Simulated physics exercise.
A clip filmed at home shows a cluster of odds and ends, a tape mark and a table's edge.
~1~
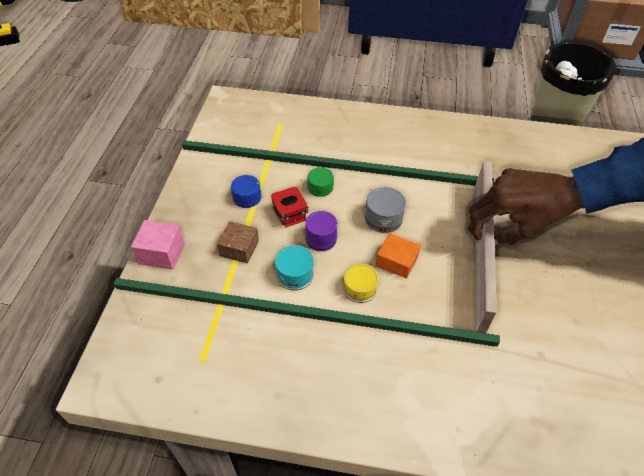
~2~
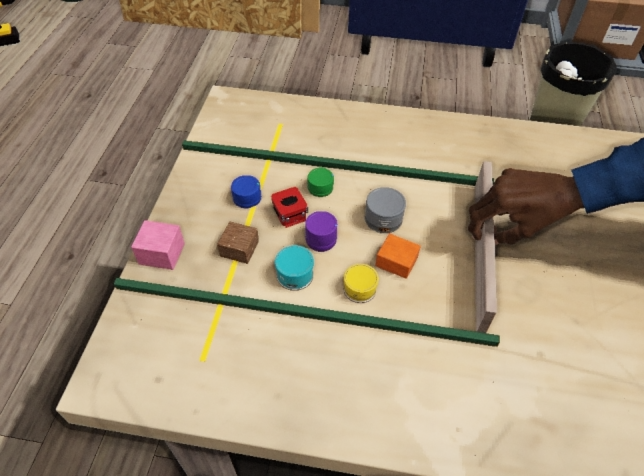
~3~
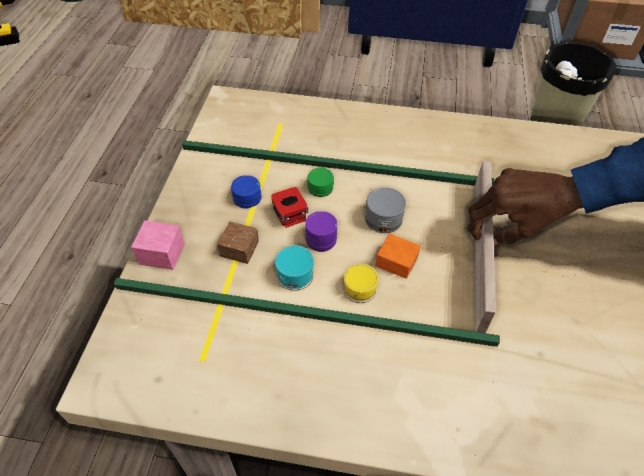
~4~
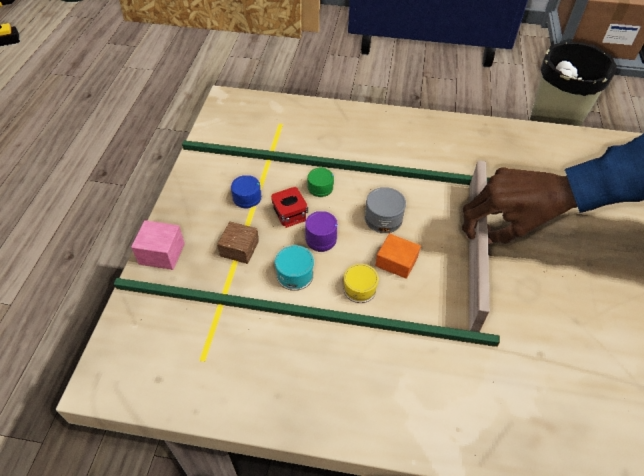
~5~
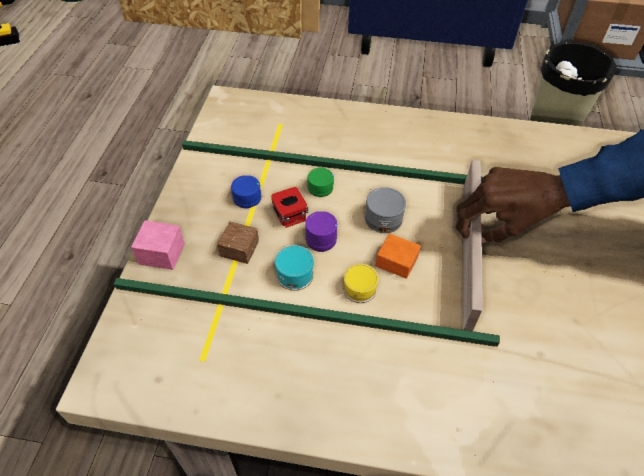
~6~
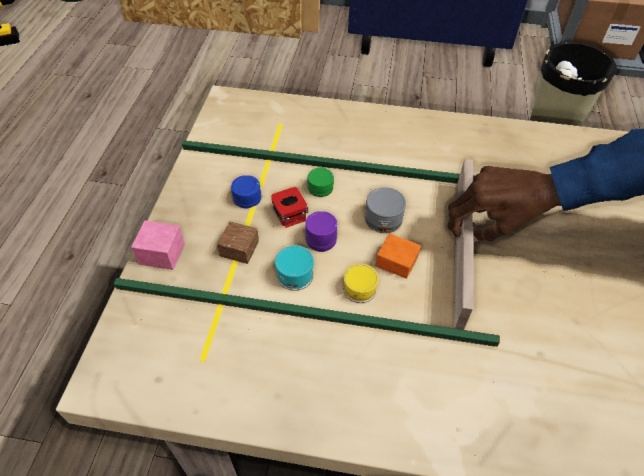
The clip opens on small coloured blocks and round pieces spread between two green strips on a wooden table, with a yellow line crossing beneath them and a hand holding an upright board at the right. The board stays still at first, then the hand slides it slightly left, while the pieces remain unmoved.
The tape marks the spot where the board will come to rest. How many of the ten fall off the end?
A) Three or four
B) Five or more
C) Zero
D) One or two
C, zero.
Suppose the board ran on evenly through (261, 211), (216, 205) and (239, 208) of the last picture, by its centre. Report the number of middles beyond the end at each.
Middles past end - pos 1: 0, pos 2: 2, pos 3: 0.
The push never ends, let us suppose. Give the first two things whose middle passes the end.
They are the pink block, then the blue lid.
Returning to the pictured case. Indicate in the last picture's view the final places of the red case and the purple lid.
You'll find the first one at (210, 181) and the second at (212, 208).
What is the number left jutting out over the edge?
The tally is 0.
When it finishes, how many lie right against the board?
That makes 4.
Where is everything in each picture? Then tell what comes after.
In the first picture, pink block (159, 245); blue lid (246, 192); brown block (238, 242); board (484, 241); tape (248, 222).
In the second picture, blue lid (246, 192); red case (290, 208).
In the third picture, brown block (239, 242); turquoise pot (295, 268).
In the fourth picture, pink block (159, 245); yellow pot (361, 284).
In the fifth picture, blue lid (246, 192); board (472, 239).
In the sixth picture, pink block (159, 245); blue lid (246, 192); brown block (239, 242); board (464, 238); tape (248, 222).
Soon after, none off yet; pink block at rest near (159, 245); blue lid at rest near (246, 192); brown block at rest near (239, 242).
At rest, the number that fall off is zero.
